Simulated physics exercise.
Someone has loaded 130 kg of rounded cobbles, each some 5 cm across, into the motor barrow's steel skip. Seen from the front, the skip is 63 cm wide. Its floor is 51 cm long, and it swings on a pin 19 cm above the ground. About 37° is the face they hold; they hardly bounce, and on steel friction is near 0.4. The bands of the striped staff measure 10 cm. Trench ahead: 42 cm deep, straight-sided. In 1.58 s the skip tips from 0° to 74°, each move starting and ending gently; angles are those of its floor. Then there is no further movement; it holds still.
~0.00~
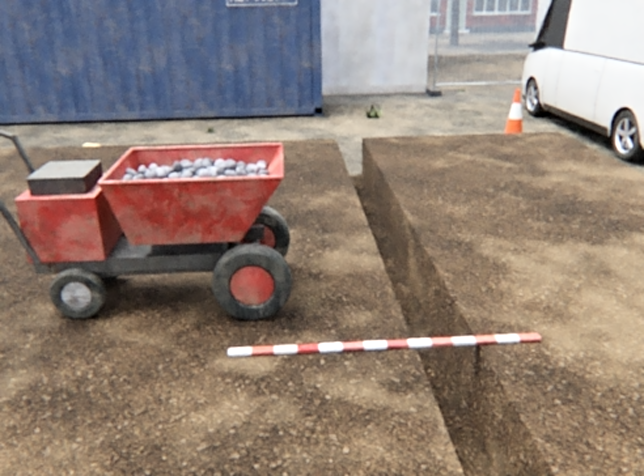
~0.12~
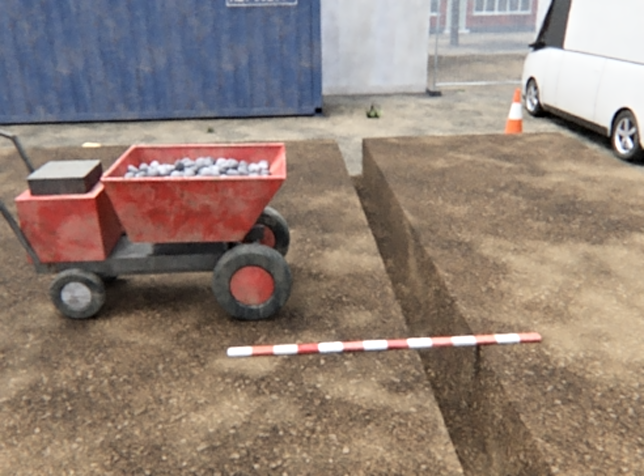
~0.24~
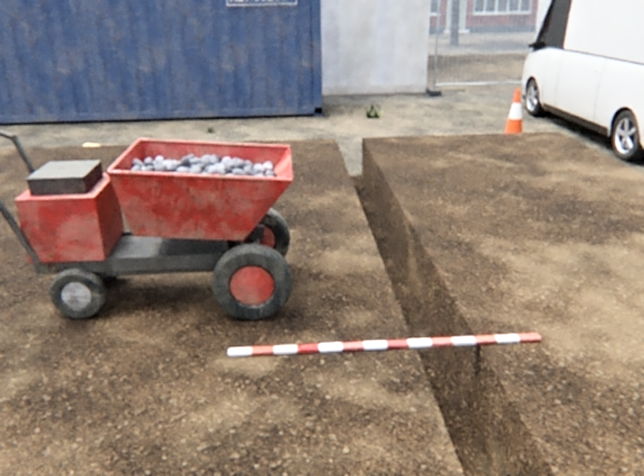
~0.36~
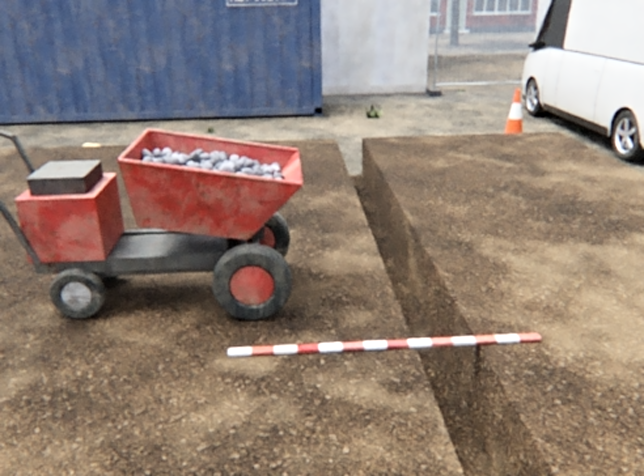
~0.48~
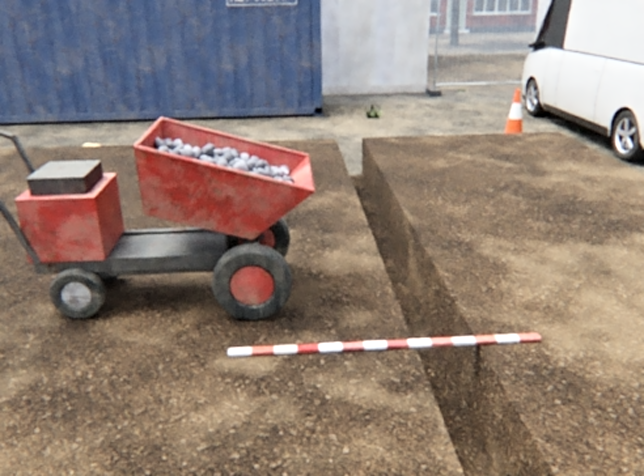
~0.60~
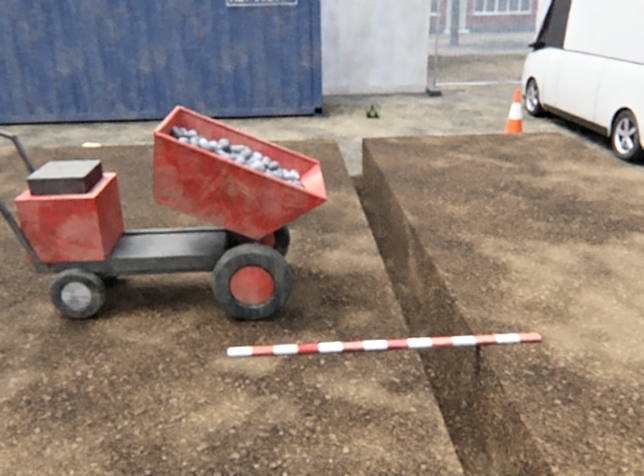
The clip shows a red motor barrow loaded with rounded grey stones beside a straight trench and a striped staff; its skip gradually tilts forward to the right, the rear end rising while the barrow's wheels stay still.
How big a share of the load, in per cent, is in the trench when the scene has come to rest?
A share of about 81 percent.
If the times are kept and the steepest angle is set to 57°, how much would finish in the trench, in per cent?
Roughly 25%.
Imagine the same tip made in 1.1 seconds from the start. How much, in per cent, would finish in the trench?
Roughly 85 per cent.
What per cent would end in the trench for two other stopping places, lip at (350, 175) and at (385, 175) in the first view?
Some 60 and some 10 per cent, in that order.
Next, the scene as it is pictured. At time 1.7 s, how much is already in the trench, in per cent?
Close to 25 per cent at that time.
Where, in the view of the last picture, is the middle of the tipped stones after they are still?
Their centre sits close to (411, 331).
After 1.2 s the floor is at 62°; 100 % in the skip; the foremost stones are at (366, 242).
After 1.7 s the floor is at 74°; 60 % in the skip, 14 % short of the trench, 26 % in the trench; the foremost stones are at (441, 329).
After 2.0 s the floor is at 74°; 31 % in the skip, 16 % short of the trench, 53 % in the trench; the foremost stones are at (444, 336).
After 4.0 s the floor is at 74°; 0 % in the skip, 19 % short of the trench, 81 % in the trench; the foremost stones are at (441, 324).
